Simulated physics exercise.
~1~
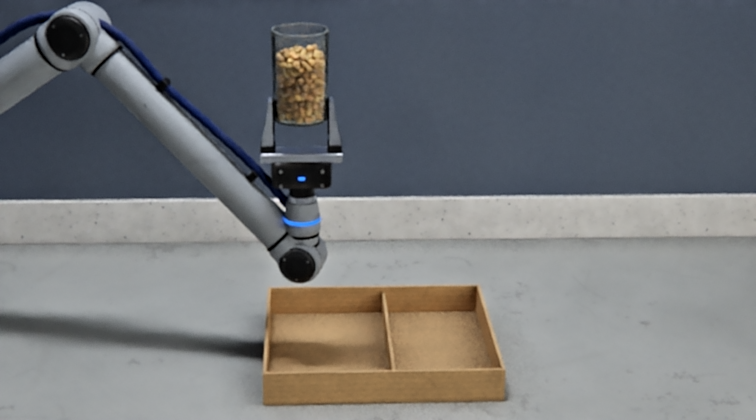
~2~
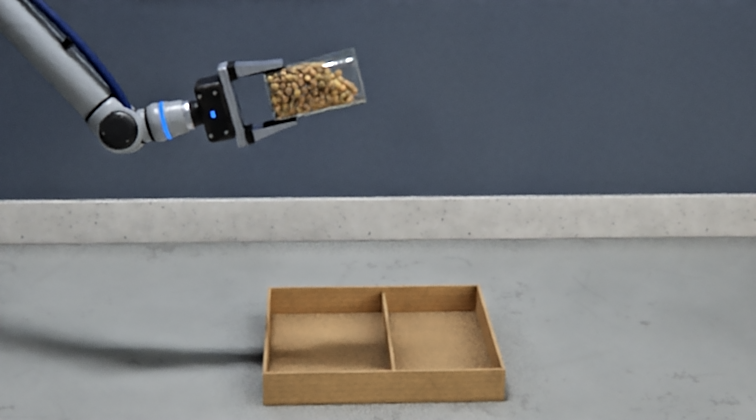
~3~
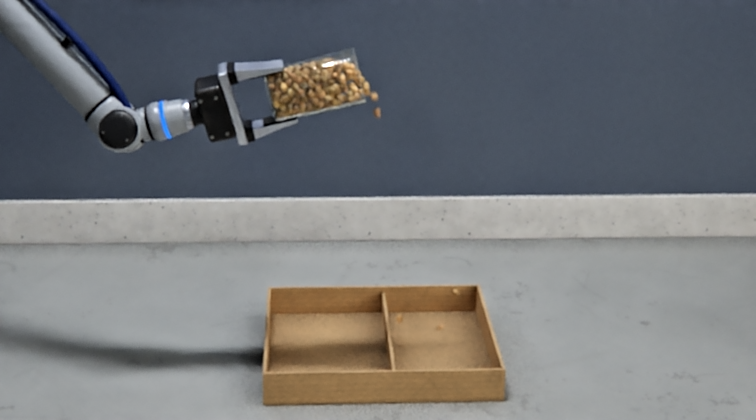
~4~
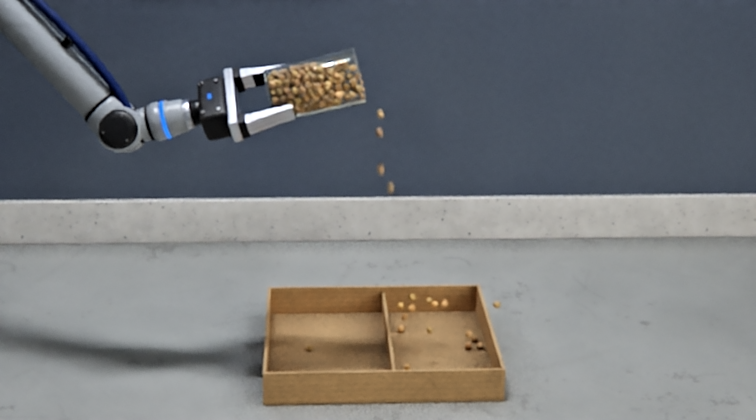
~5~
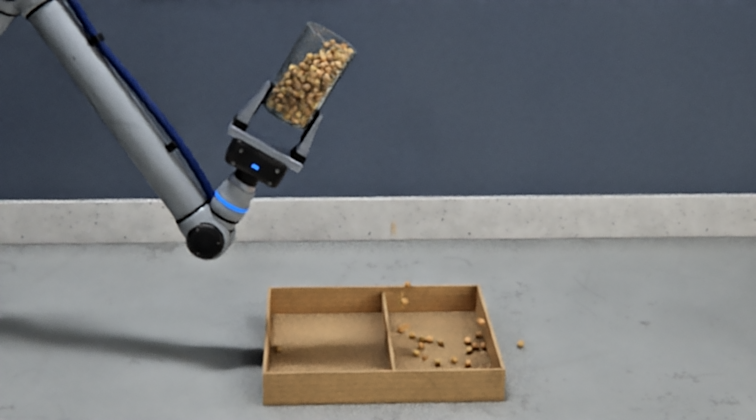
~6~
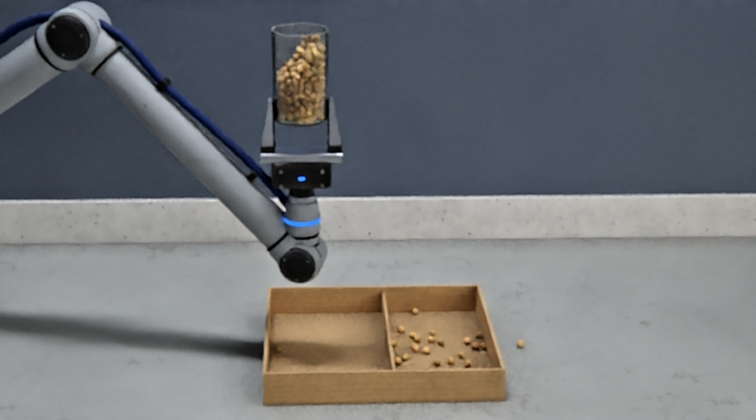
A grey robot arm with a blue cable, seen from the front at left, holds a clear tumbler of tan chickpeas upright against a dark blue wall. Below, on a grey surface, sits a shallow brown tray split into two parts. The arm swings the tumbler up and left, tipping it onto its side with its mouth to the right. As the gripper turns, a thin trickle drops, mostly into the right part. The arm then raises the tumbler upright again, still mostly full, leaving scattered chickpeas in the right part and one outside the tray.
